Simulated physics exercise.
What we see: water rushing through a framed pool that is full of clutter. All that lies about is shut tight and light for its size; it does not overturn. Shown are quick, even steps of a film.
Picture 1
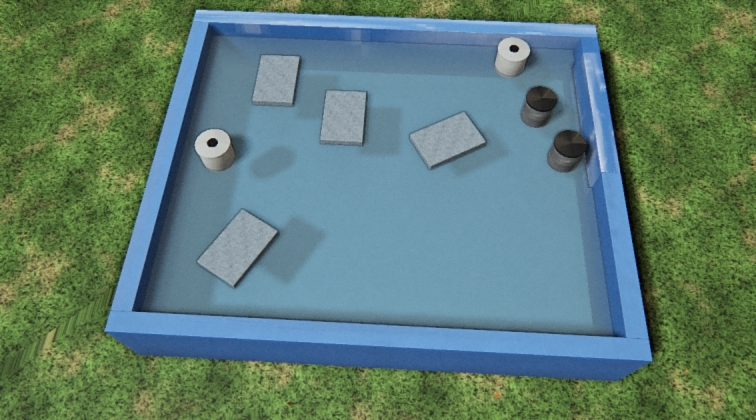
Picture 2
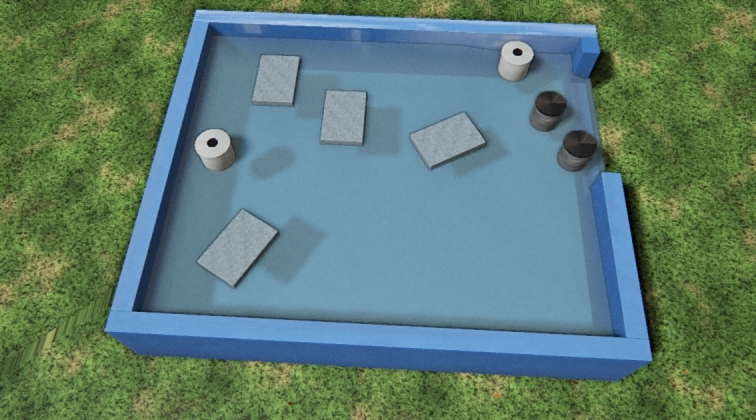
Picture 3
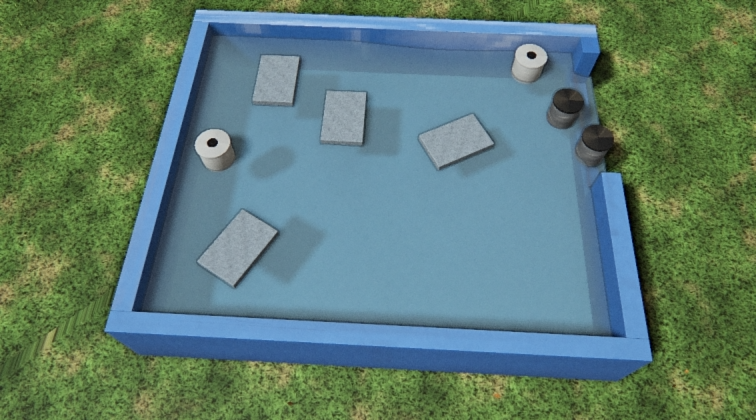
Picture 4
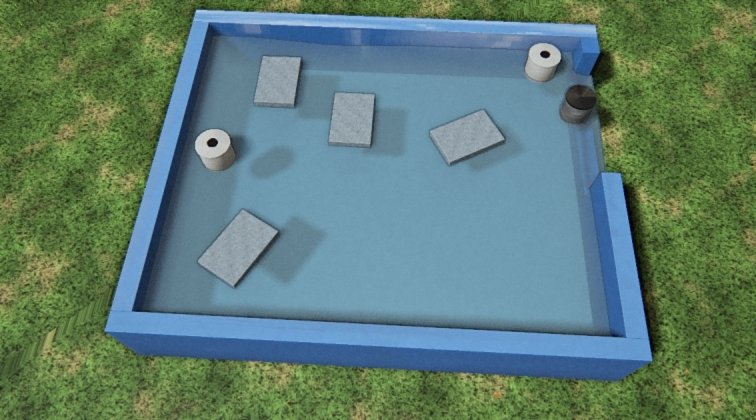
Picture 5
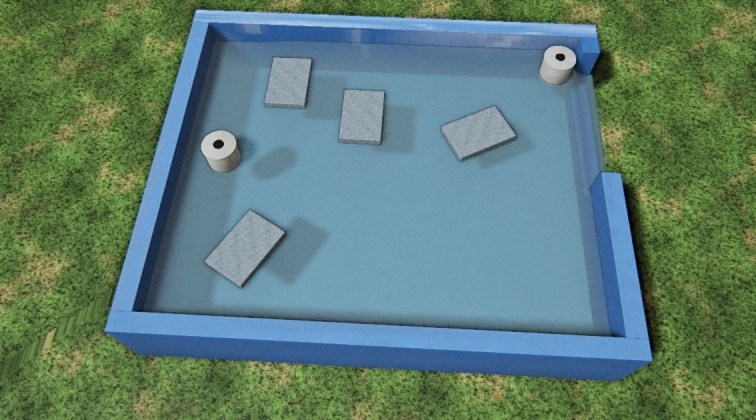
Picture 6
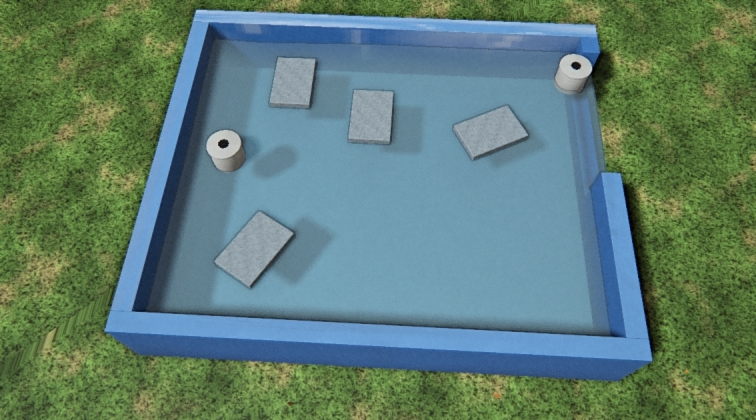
Two dark cylinders drift right in a blue-framed pool and pass out through a gap that opens in the right wall, while a pale cylinder and gray slabs shift rightward, those nearer the gap moving first.
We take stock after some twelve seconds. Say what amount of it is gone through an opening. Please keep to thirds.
The fraction ends up in the one-to-two-thirds band.
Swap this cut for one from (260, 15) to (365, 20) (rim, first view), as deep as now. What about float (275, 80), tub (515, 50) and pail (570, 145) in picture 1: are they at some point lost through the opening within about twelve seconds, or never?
Each in turn: Exits, never leaves, never leaves.
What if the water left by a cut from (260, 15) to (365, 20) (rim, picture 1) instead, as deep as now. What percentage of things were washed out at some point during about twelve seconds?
About 20 %.
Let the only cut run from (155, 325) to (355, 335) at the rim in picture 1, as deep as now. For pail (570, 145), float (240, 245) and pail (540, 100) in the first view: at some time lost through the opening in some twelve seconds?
Per object, as asked: Not flushed / flushed / not flushed.
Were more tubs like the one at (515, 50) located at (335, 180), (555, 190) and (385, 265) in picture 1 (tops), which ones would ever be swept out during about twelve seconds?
Well, taking each in turn, that's never removed, lost to the flow and finally never removed.
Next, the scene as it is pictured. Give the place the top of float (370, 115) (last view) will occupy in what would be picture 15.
My estimate: Close to (411, 116).
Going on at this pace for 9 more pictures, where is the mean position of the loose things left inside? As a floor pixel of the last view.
Around pixel (314, 175).
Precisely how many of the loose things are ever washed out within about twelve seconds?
The total is 4.
A moment on, 3 of 8 are out; 5 afloat.
Next, 4 of 8 are out; 4 afloat.
Later, 4 of 8 are out; 4 afloat.
In the end, 4 of 8 are out; 4 afloat.
